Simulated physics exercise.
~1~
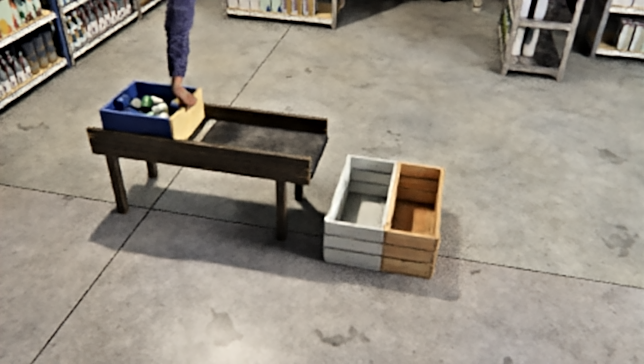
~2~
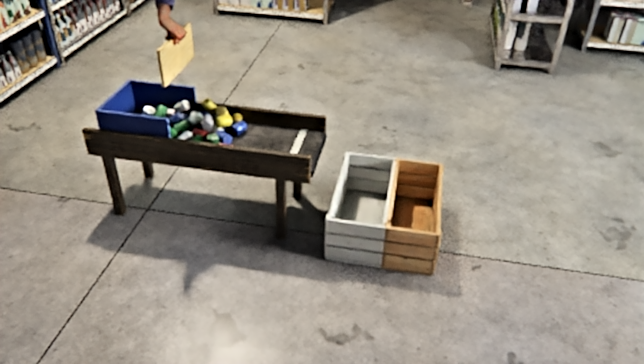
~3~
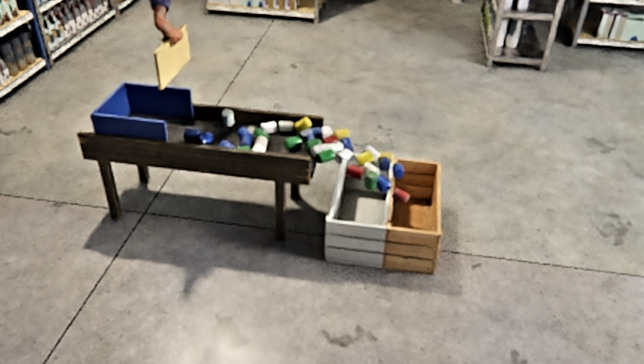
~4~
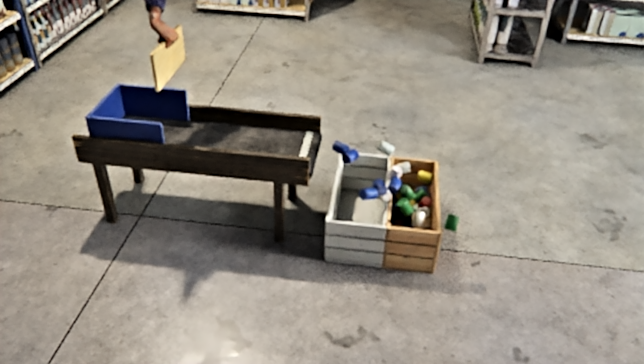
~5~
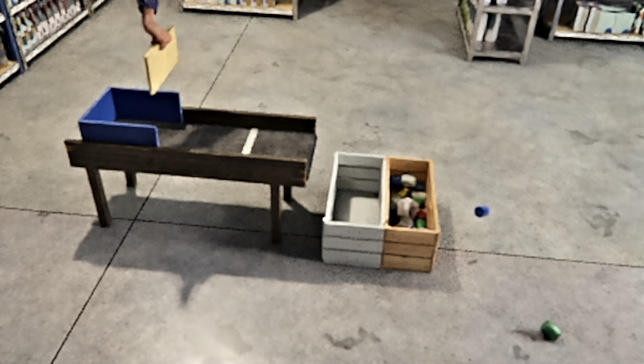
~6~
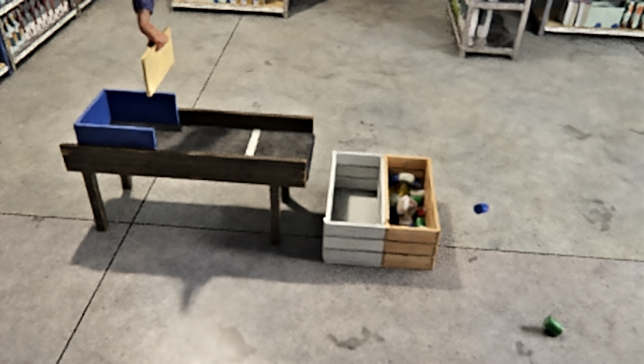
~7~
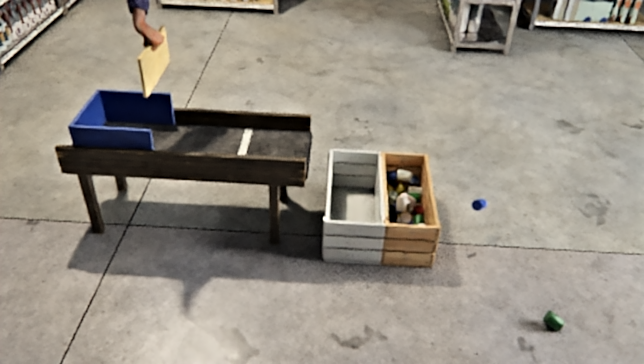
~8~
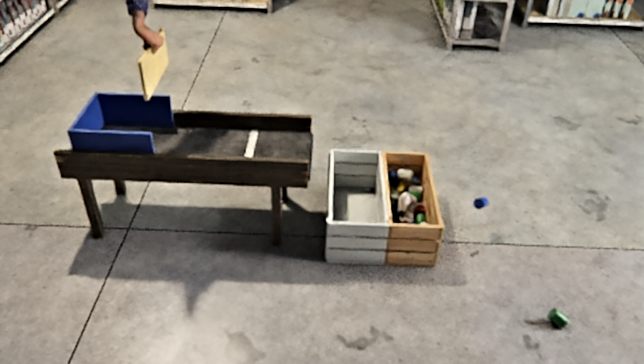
Small coloured jars sit in a blue pen at the left end of a dark raised belt, held back by a pale board under someone's hand. The hand lifts the board clear, and the jars spread rightward along the belt in a loose, tumbling crowd. They pour off the right end and fly over the white tub toward the wooden bin beside it. Most drop into the wooden bin, while a few stray past it. At the end the belt is bare, the wooden bin holds a heap, and two jars, one blue and one green, lie on the floor beyond.
